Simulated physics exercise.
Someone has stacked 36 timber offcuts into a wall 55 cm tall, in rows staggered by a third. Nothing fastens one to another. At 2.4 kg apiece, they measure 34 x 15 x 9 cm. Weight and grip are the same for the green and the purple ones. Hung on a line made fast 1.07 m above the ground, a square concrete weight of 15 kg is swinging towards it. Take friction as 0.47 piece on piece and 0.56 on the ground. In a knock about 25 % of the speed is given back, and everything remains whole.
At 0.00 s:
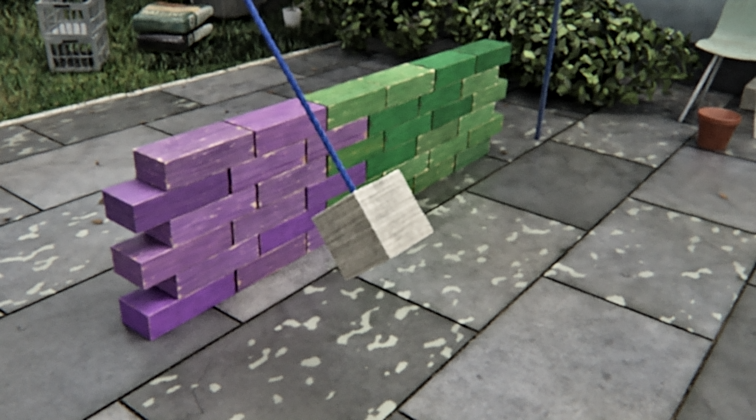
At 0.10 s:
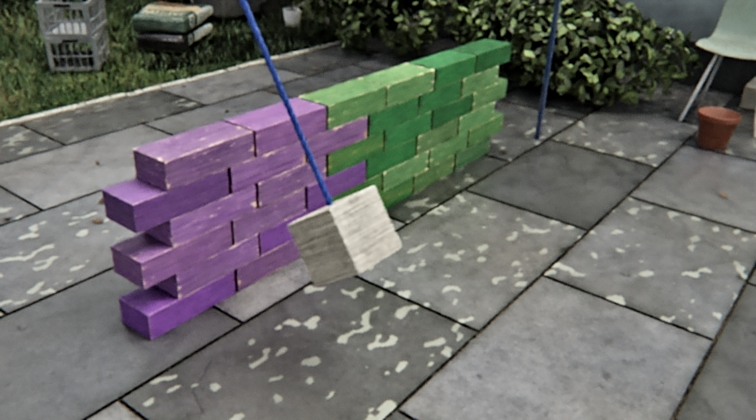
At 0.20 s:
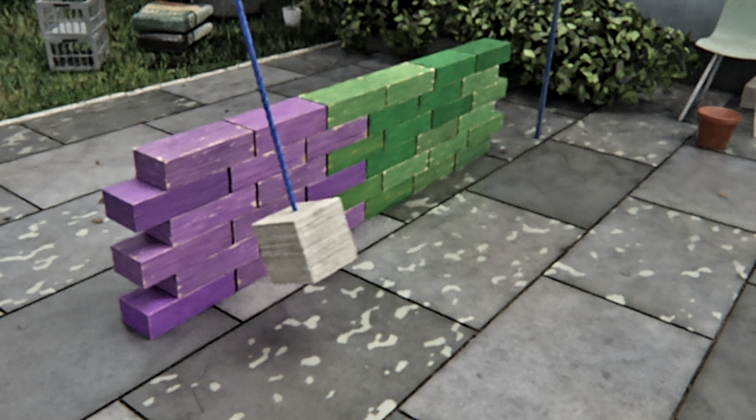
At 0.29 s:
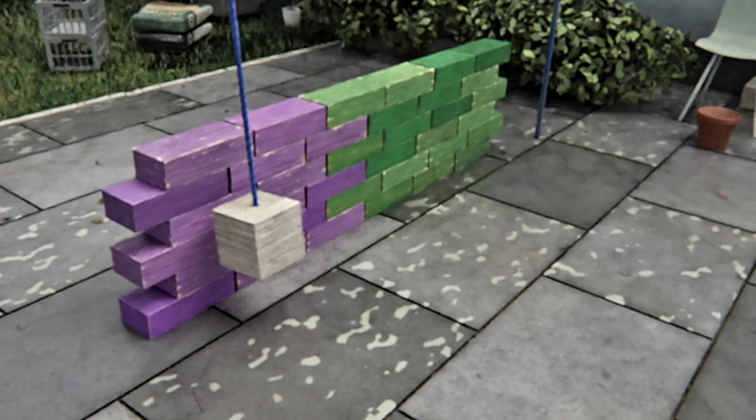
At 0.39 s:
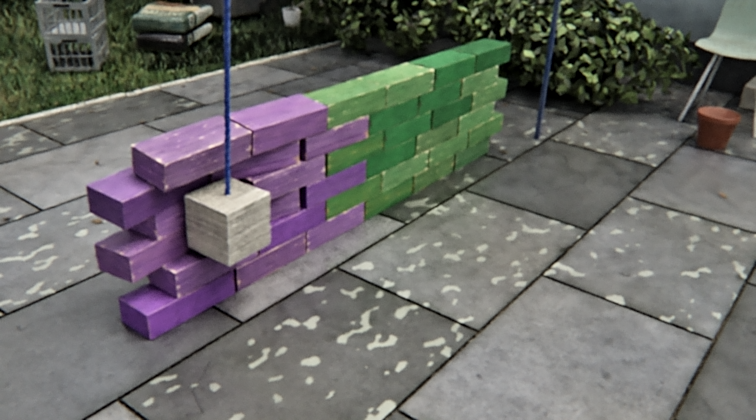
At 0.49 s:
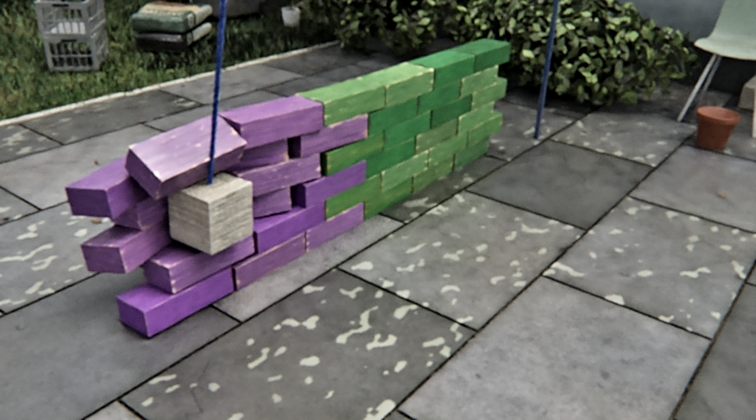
A pale wooden block on a blue line swung down to the left into the purple end of a low wall of offcuts, shoving several purple pieces askew while the green ones stayed put.
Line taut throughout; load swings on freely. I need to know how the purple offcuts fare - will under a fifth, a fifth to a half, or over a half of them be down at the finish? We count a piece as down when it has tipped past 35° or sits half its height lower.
At the finish, over a half of them.
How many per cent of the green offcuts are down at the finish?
Green share down - 0 in a hundred.
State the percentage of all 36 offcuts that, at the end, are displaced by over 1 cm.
30 % shifted.
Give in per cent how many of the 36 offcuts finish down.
Roughly 30 percent.
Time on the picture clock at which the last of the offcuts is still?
About 2.0 s.
After 0.74 s, line 15° past plumb; 4 of the 15 purple offcuts down (4 of 36 in all colours); top purple offcut 28° from how it stood.
After 1.08 s, line 4° past plumb; 10 of the 15 purple offcuts down (11 of 36 in all colours); top purple offcut on its side.
In the end (2.0 s), line 3° before plumb; 10 of the 15 purple offcuts down (11 of 36 in all colours); top purple offcut 46 cm lower; top green offcut unmoved. That is 67 per cent. From the last view, middles, top purple offcut near (228, 148), top green offcut near (480, 55).
